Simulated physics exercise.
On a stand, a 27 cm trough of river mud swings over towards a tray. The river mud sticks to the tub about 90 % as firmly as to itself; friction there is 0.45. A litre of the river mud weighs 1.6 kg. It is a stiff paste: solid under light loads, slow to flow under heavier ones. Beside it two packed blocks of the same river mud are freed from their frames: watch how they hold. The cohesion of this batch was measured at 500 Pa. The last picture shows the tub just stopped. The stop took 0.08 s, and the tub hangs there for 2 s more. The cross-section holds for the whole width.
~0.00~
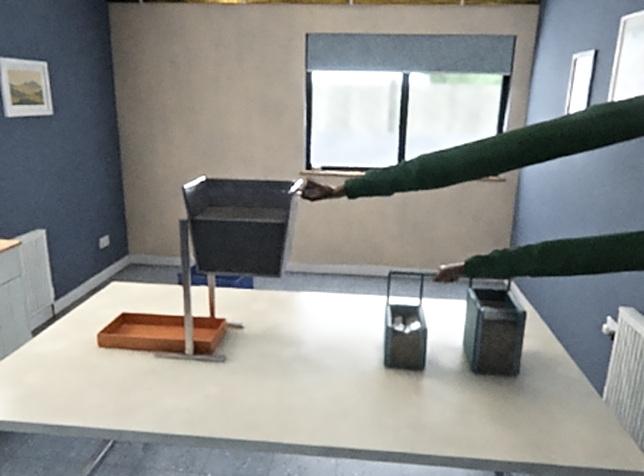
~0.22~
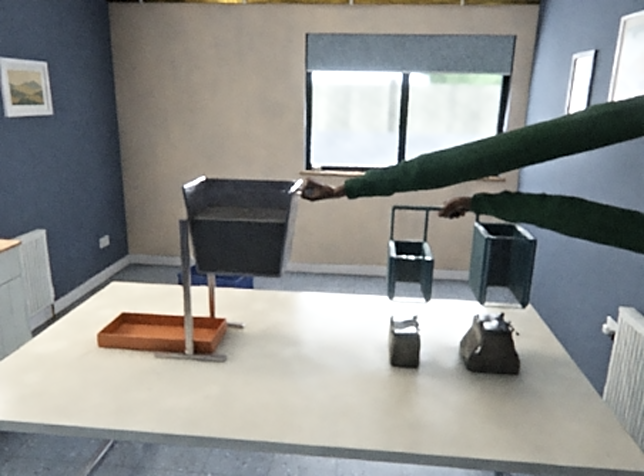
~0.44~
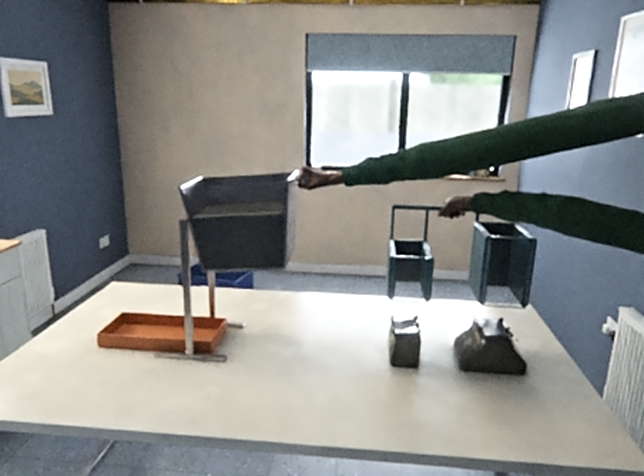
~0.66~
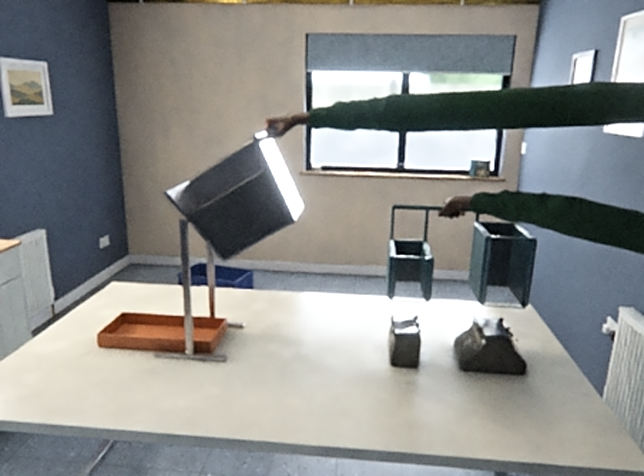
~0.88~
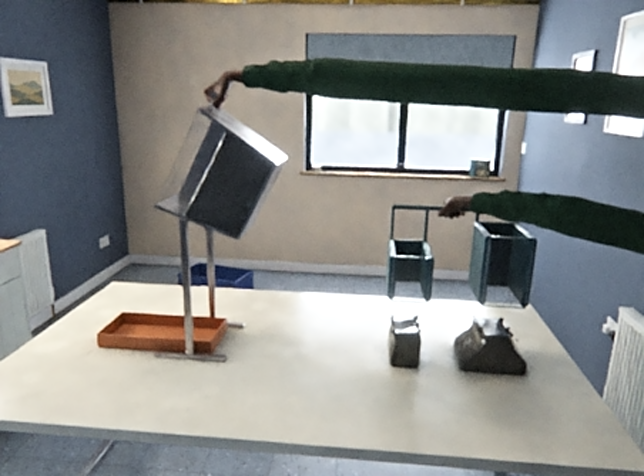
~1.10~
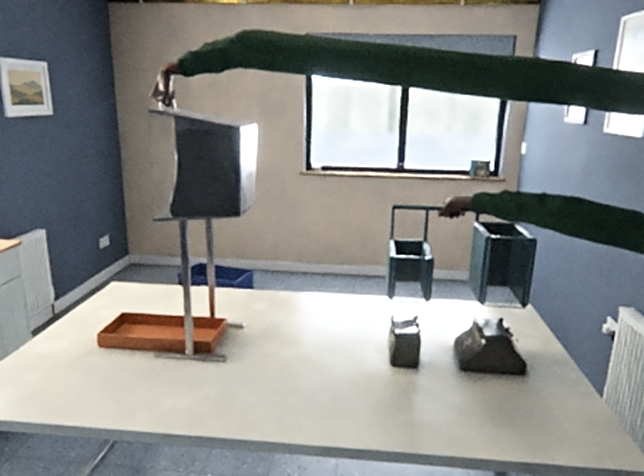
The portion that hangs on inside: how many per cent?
About 45 %.
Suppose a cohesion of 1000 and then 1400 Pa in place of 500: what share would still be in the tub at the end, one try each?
In turn about 75 %, 100 %.
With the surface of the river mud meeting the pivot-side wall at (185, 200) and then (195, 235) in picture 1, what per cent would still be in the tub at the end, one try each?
In turn about 35 %, 65 %.
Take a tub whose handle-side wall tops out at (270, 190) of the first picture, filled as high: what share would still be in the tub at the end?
In that case some 60 per cent.
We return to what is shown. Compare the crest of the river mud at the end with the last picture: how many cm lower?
About 15 cm.
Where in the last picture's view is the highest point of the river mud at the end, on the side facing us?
Around (220, 186).
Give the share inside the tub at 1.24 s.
About 90 %.
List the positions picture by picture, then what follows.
In the first frame, handle-side rim at (290, 191), tilt 0 degrees; crest of the river mud at (195, 218); block heights 12 cm, 19 cm (left to right).
In the second frame, handle-side rim at (290, 191), tilt 0 degrees; crest of the river mud at (195, 218); block heights 12 cm, 15 cm (left to right).
In the third frame, handle-side rim at (286, 181), tilt 5 degrees; crest of the river mud at (278, 213); block heights 12 cm, 13 cm (left to right).
In the fourth frame, handle-side rim at (253, 137), tilt 33 degrees; crest of the river mud at (264, 171); block heights 12 cm, 13 cm (left to right).
In the fifth frame, handle-side rim at (198, 110), tilt 63 degrees; crest of the river mud at (228, 134); block heights 12 cm, 13 cm (left to right).
In the sixth frame, handle-side rim at (150, 113), tilt 88 degrees; crest of the river mud at (177, 134); block heights 12 cm, 13 cm (left to right).
After 1.24 s, the tub is at 88 degrees and holds 92 %.
After 1.41 s, the tub is at 88 degrees and holds 57 %.
After 1.58 s, the tub is at 88 degrees and holds 46 %.
After 1.75 s, the tub is at 88 degrees and holds 45 %.
After 3.10 s, the tub is at 88 degrees and holds 45 %.
